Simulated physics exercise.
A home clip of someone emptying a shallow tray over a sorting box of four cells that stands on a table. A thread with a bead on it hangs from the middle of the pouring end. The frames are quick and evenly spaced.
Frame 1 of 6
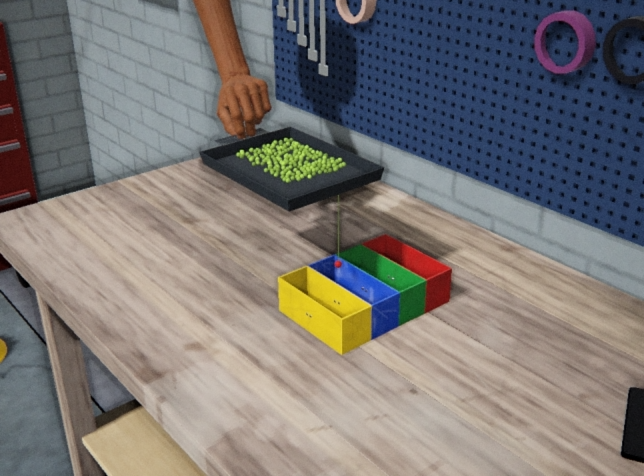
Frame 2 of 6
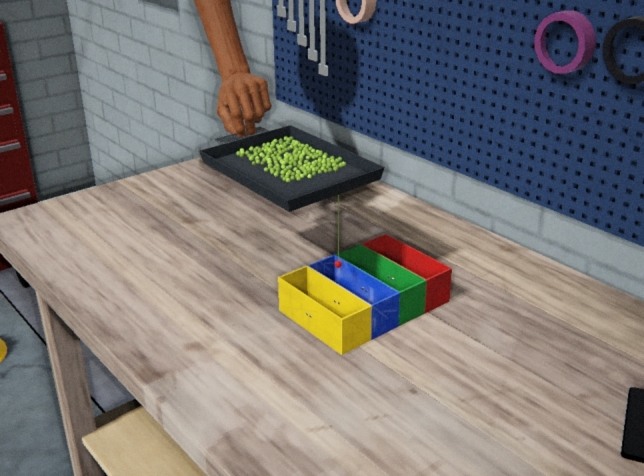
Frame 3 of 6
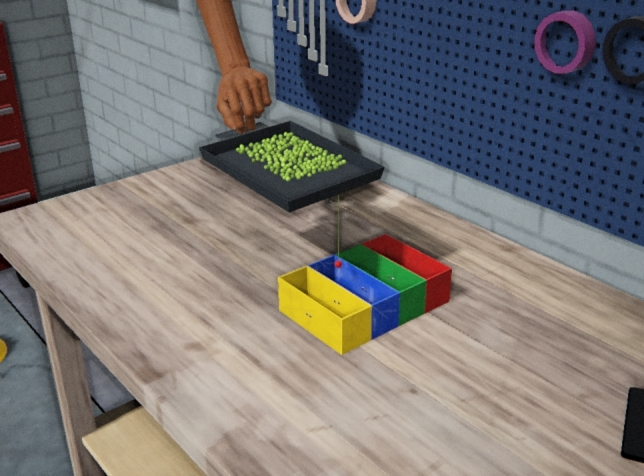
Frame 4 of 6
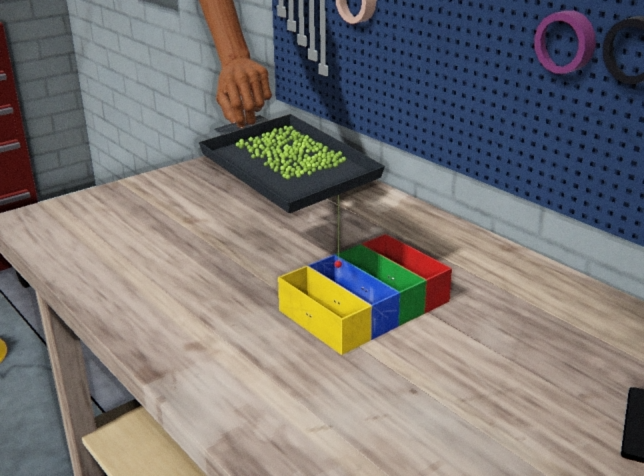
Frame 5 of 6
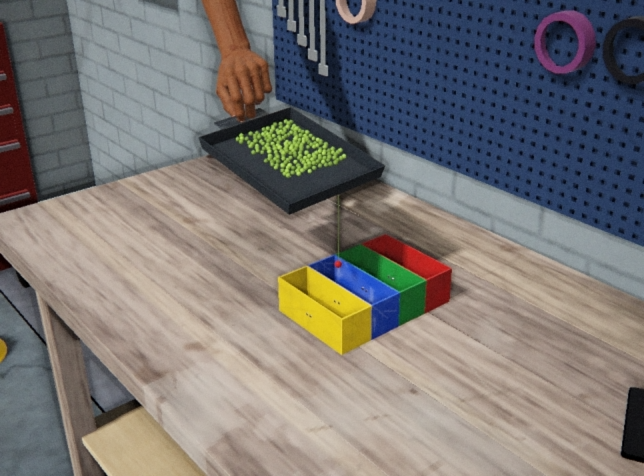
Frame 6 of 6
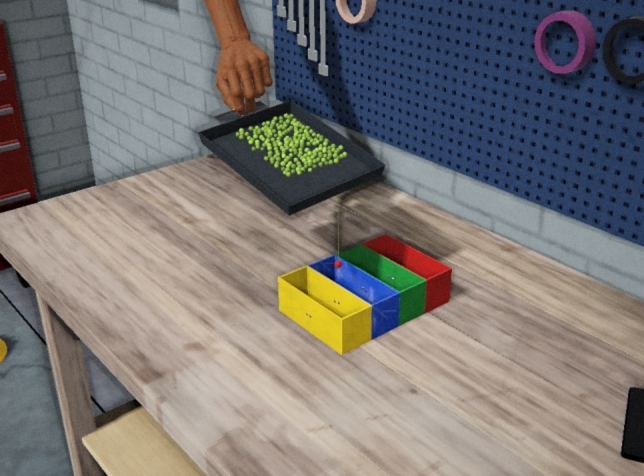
A dark shallow tray of green peas, gripped at its far left end by a hand, starts out level above a wooden workbench, seen from above at an angle in a brick-walled workshop. Beneath its near end hangs a thread with a small red bead, over yellow, blue, green and red cells. The hand slowly raises its end, tilting the tray slightly, while the camera stays still.
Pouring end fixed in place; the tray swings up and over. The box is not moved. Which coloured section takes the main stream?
The yellow section takes it.
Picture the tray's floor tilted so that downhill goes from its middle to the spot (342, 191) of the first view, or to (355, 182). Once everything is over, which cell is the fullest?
The cell in green first, the cell in green second.
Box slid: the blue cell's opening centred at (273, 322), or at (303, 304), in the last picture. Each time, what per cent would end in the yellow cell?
Close to 0 in a hundred, then close to 0 in a hundred.
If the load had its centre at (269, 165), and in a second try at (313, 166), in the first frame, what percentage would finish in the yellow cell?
Some 30 and then some 20 per cent.
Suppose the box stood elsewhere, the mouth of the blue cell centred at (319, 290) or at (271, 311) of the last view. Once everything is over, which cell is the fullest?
Position one: The yellow one. Position two: The green cell.
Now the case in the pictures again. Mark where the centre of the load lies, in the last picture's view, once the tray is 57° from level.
Somewhere about (309, 194).
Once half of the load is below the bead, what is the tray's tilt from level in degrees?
Angle: Approx. 100 degrees.
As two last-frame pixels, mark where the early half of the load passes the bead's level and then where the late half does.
It goes through near (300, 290) first, then near (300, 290).
Shortly afterwards, tray tipped steeply; all but a few on the tray; only a few falling or outside the box.
Next, tray tipped right over; near half on the tray; a little in the yellow cell; near a third falling or outside the box.
Some moments later, tray tipped past a quarter turn; near a third in the yellow cell; only a few in the blue cell; near two thirds falling or outside the box.
In the end, tray tipped past a quarter turn; near a third in the yellow cell; only a few in the blue cell; none at all in the green cell; none at all in the red cell; near two thirds outside the box.
